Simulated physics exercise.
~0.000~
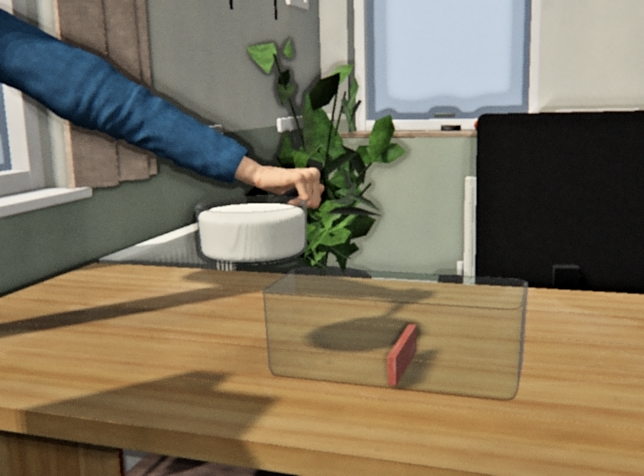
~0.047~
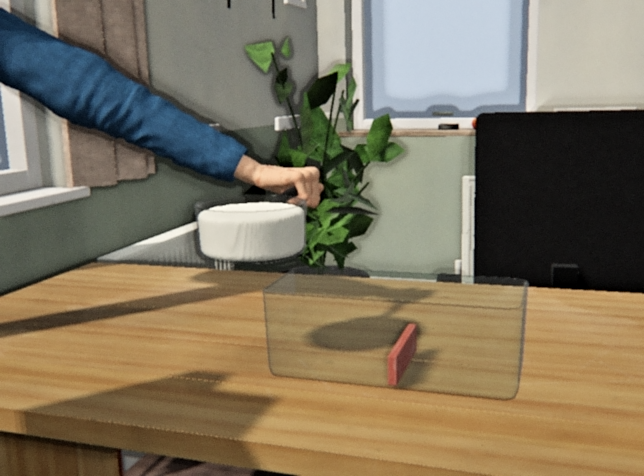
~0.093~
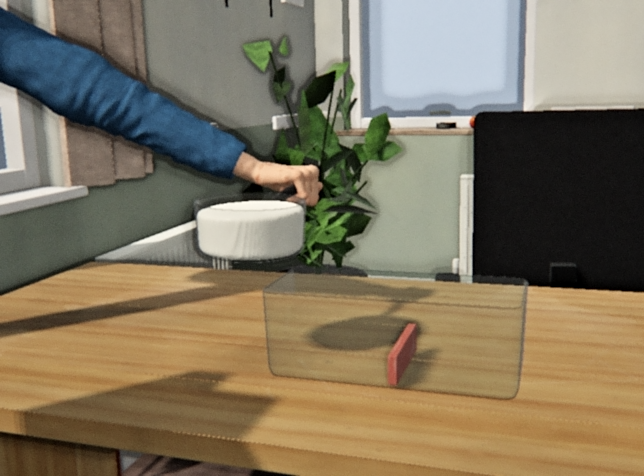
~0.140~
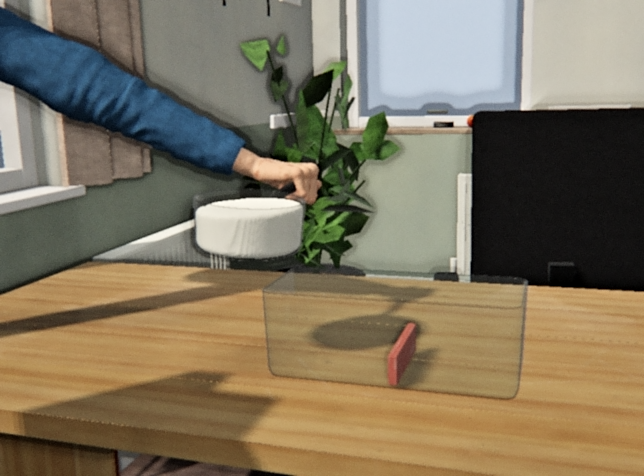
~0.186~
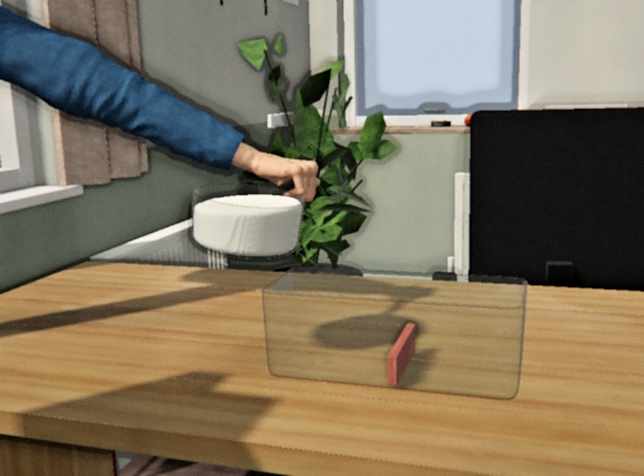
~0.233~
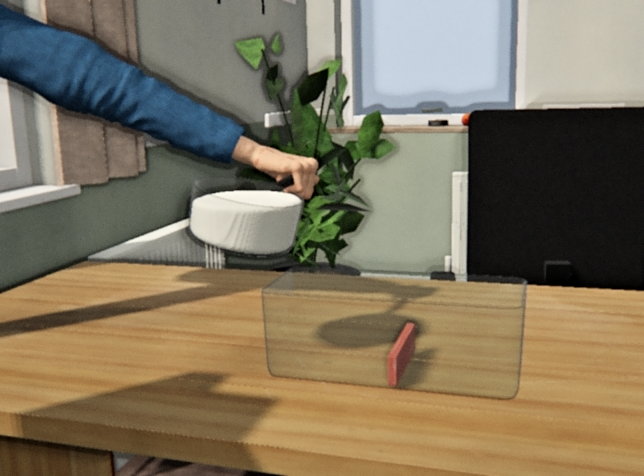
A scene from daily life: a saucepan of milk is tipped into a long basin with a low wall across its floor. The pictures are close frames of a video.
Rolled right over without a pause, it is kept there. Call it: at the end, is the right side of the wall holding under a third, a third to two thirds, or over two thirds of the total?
The right side holds under a third of the total.
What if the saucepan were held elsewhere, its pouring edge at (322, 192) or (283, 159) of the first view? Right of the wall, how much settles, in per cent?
The first start gives some 60 %, the second some 25 %.
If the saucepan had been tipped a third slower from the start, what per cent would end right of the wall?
Close to 15 out of every hundred.
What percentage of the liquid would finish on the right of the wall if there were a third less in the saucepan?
Estimate: Close to 5 per cent.
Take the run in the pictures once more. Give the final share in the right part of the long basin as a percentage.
Close to 25 percent.
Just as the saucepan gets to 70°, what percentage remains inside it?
55 per cent, roughly.
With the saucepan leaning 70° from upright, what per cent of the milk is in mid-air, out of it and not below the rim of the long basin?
35 %.
Then, 0.62 s in, the tilt is 70° and 54 per cent is still to pour, 10 is left of the wall and 0 right of it.
Then, 0.90 s in, the tilt is 101° and 8 per cent is still to pour, 59 is left of the wall and 21 right of it.
Then, 1.19 s in, the tilt is 104° and 0 per cent is still to pour, 77 is left of the wall and 20 right of it.
Then, 1.51 s in, the tilt is 104° and 0 per cent is still to pour, 72 is left of the wall and 26 right of it.
Finally, 72 per cent lies left of the wall, 27 right of it and 2 outside.
